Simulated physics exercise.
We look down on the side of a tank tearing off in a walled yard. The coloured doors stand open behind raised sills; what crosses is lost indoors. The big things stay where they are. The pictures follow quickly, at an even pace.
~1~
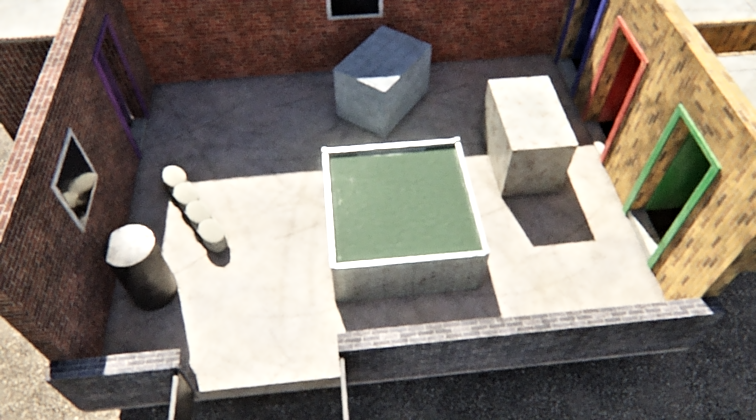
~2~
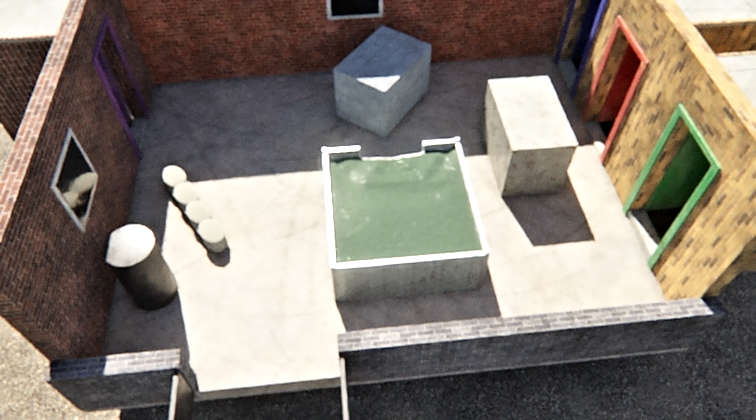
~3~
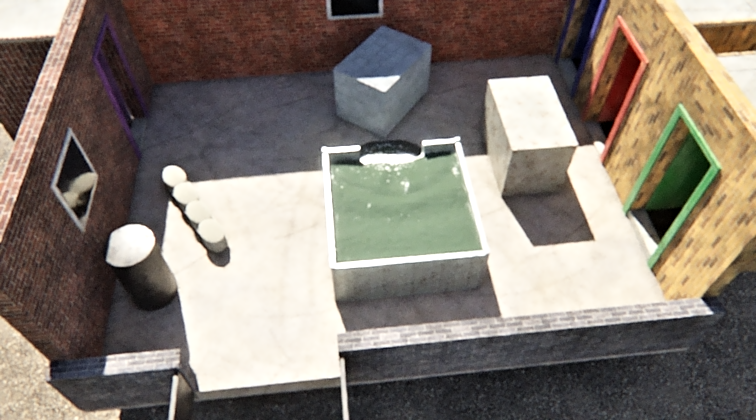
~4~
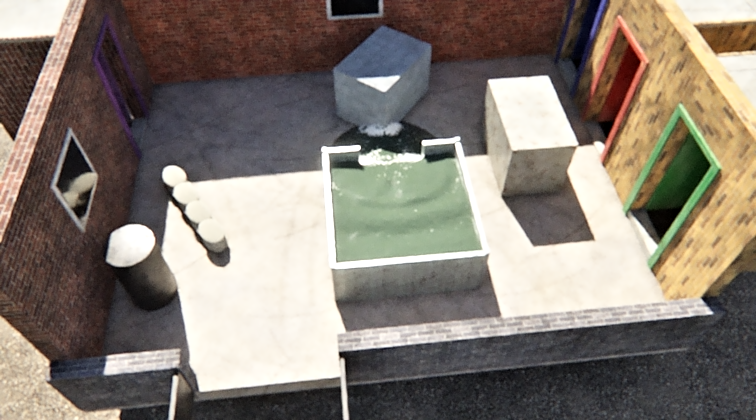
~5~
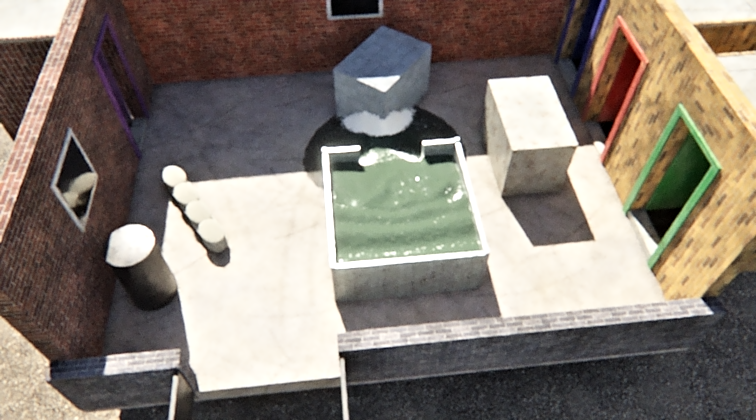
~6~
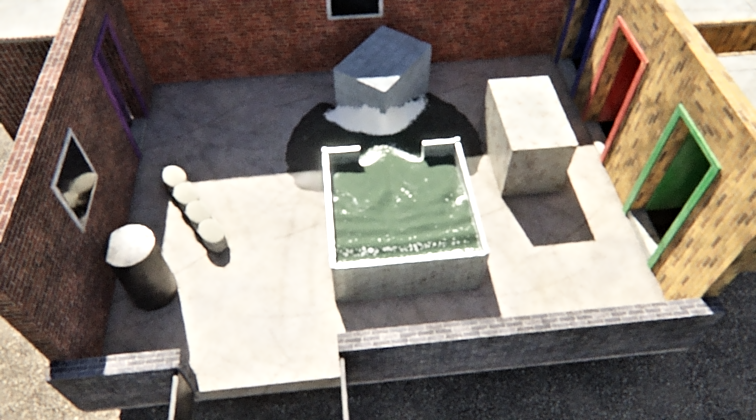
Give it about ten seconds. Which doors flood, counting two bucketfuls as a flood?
One by one: The red door takes more than that; the purple door takes more than that; the green door stays under that; the blue door takes more than that.
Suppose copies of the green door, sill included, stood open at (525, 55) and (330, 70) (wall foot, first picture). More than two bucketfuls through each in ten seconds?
In turn: Lets more in, takes less.
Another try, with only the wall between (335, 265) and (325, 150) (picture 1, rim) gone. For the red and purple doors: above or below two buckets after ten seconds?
My reading: Red lets less in; purple passes that mark.
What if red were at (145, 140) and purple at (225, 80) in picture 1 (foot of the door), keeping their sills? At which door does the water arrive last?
It is the green one.
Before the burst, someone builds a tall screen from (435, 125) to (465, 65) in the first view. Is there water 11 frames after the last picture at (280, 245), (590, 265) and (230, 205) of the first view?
In that order: Free of water, dry, dry.
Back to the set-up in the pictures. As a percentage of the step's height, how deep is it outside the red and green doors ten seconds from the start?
About 140 and 30 per cent.
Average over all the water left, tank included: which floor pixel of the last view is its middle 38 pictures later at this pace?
I would point to (375, 169).
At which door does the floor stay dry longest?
Last comes the door marked green.
A moment on, water covers 25 % of the floor; the red door not reached, the purple door not reached, the green door not reached, the blue door not reached.
Next, water covers 40 % of the floor; the red door not reached, the purple door under two buckets in, the green door not reached, the blue door under two buckets in.
Then, water covers 50 % of the floor; the red door under two buckets in, the purple door far over two buckets in, the green door not reached, the blue door far over two buckets in.
Later, water covers 70 % of the floor; the red door under two buckets in, the purple door far over two buckets in, the green door wet at the sill, nothing in, the blue door far over two buckets in.
In the end, water covers 95 % of the floor; the red door over two buckets in, the purple door far over two buckets in, the green door wet at the sill, nothing in, the blue door far over two buckets in.
